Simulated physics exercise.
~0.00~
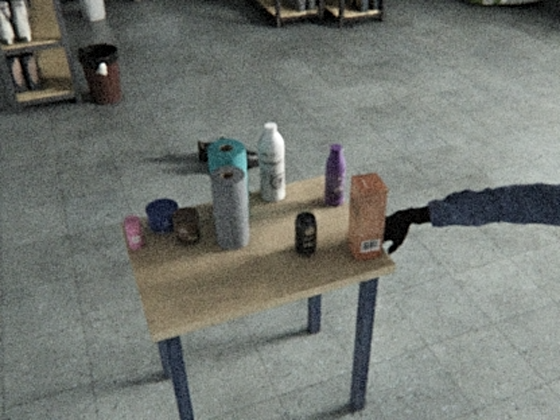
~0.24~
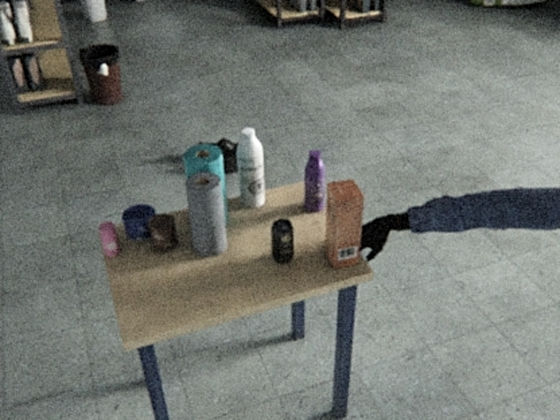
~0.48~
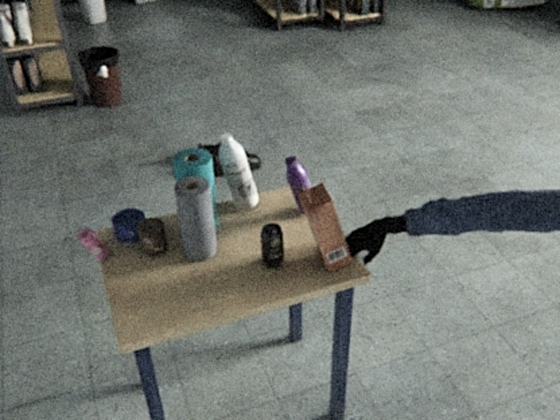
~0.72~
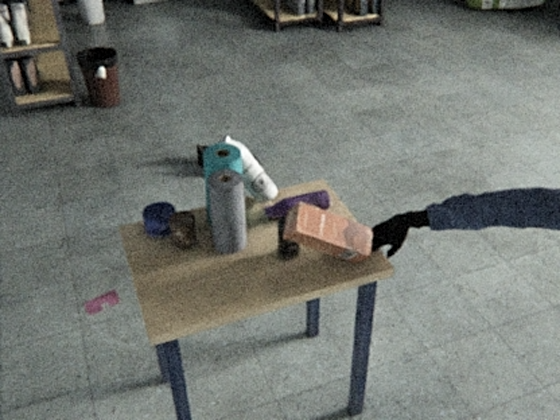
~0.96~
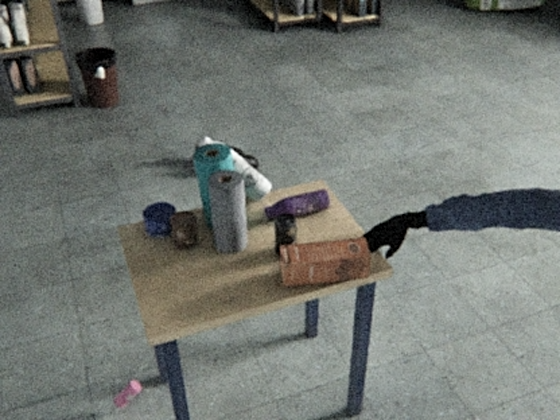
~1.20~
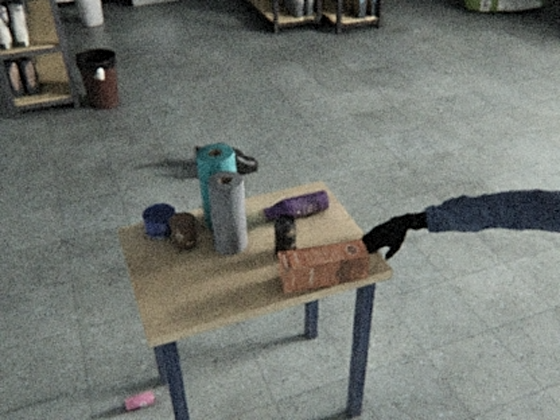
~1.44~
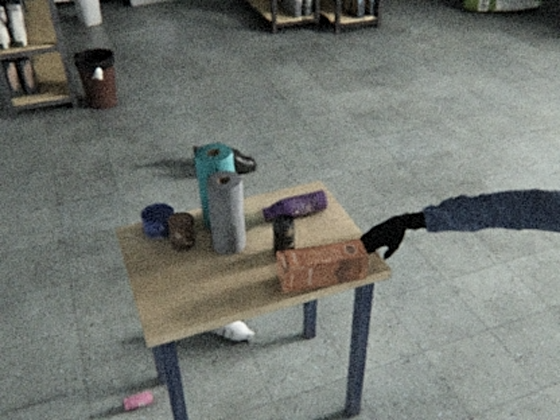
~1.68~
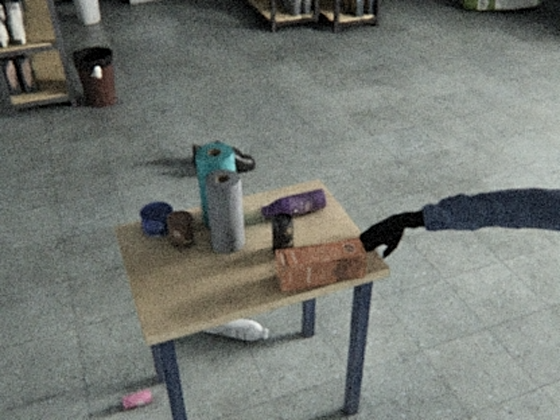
A small wooden table crowded with bottles, rolls, tins and a carton slides left beside a dark-gloved hand at its right edge, then jerks back to the right. The pink shaker, white bottle, purple bottle and orange carton tip during the movement, and the shaker drops off the left side. The purple bottle and carton topple onto the tabletop, while the white bottle leans behind the upright rolls, then falls off. At the end, the shaker and white bottle lie on the floor, the carton and purple bottle rest on their sides on the table, and both rolls still stand.
